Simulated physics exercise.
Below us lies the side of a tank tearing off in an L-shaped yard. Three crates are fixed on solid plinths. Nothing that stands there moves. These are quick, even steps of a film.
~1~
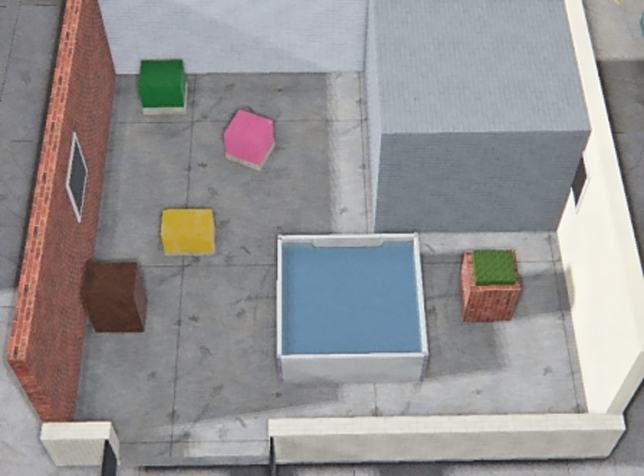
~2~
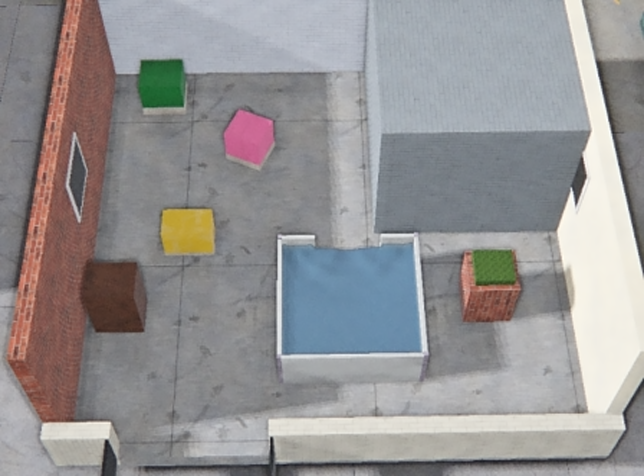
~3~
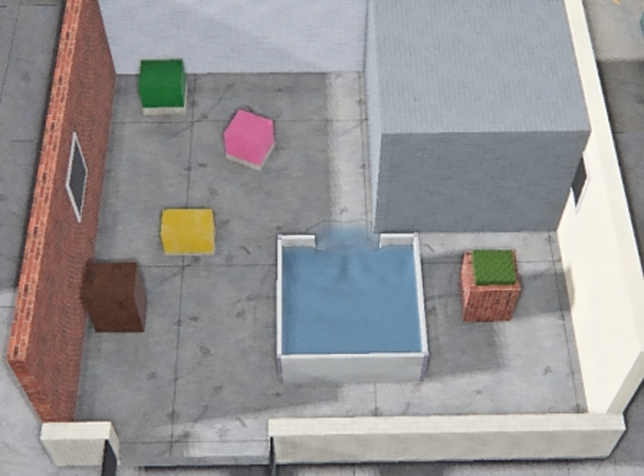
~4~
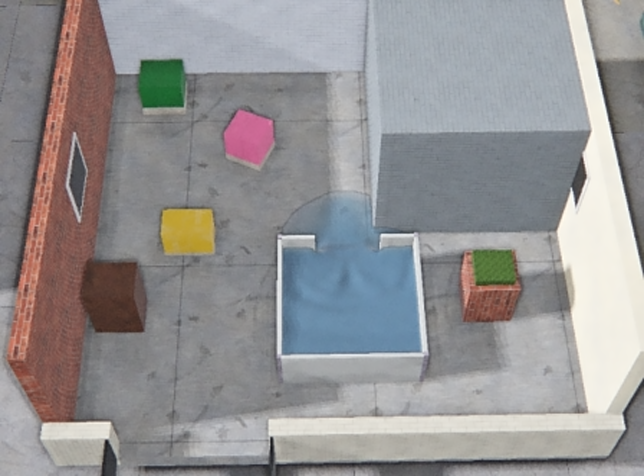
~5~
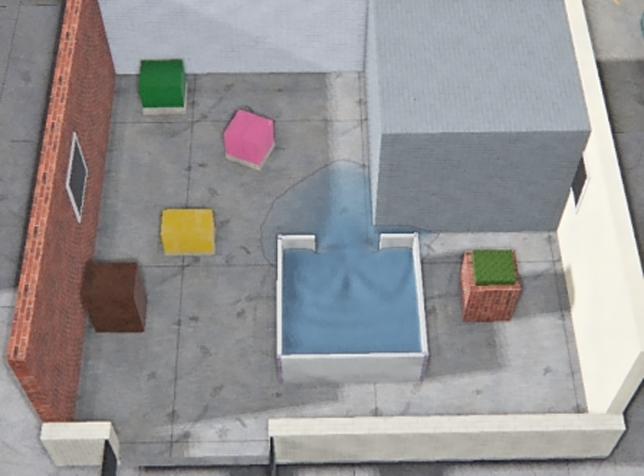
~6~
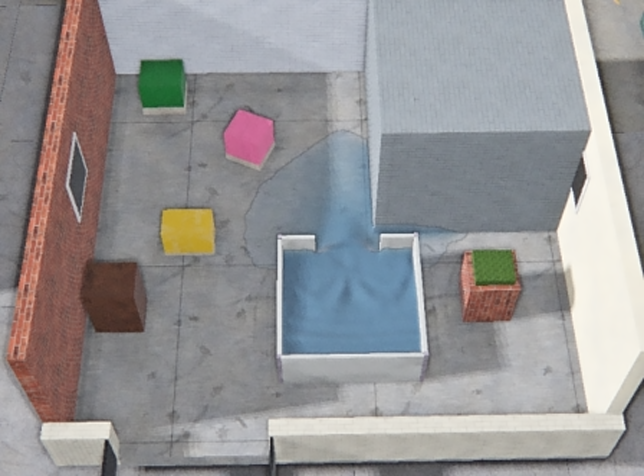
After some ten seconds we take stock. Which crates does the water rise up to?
One by one: The green crate is wetted; the yellow crate is wetted; the pink crate is wetted.
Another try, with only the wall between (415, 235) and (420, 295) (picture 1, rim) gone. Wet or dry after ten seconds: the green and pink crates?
In short: Green stays dry, pink escapes it.
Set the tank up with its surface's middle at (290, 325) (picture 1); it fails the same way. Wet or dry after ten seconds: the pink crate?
My reading: The pink one ends up wet.
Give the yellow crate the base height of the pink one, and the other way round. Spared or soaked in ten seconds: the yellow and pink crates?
The yellow crate takes water, the pink crate ends up wet.
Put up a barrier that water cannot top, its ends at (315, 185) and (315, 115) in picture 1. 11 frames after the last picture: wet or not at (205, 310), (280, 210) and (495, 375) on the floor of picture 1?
As listed: Dry, under water, free of water.
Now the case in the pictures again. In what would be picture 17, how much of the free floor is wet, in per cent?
About 40 per cent.
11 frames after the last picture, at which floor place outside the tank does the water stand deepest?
Near (314, 77).
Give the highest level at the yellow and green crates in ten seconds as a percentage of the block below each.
In turn 480 and 180 per cent.
A moment on, water covers 30 % of the floor; the green crate not reached, the yellow crate water round its plinth, the pink crate water round its plinth.
Next, water covers 40 % of the floor; the green crate water round its plinth, the yellow crate water round its plinth, the pink crate water round its plinth.
Then, water covers 50 % of the floor; the green crate water round its plinth, the yellow crate water round its plinth, the pink crate water round its plinth.
Later, water covers 70 % of the floor; the green crate water round its plinth, the yellow crate water round its plinth, the pink crate water round its plinth.
In the end, water covers 95 % of the floor; the green crate was topped, the yellow crate was topped, the pink crate was topped.
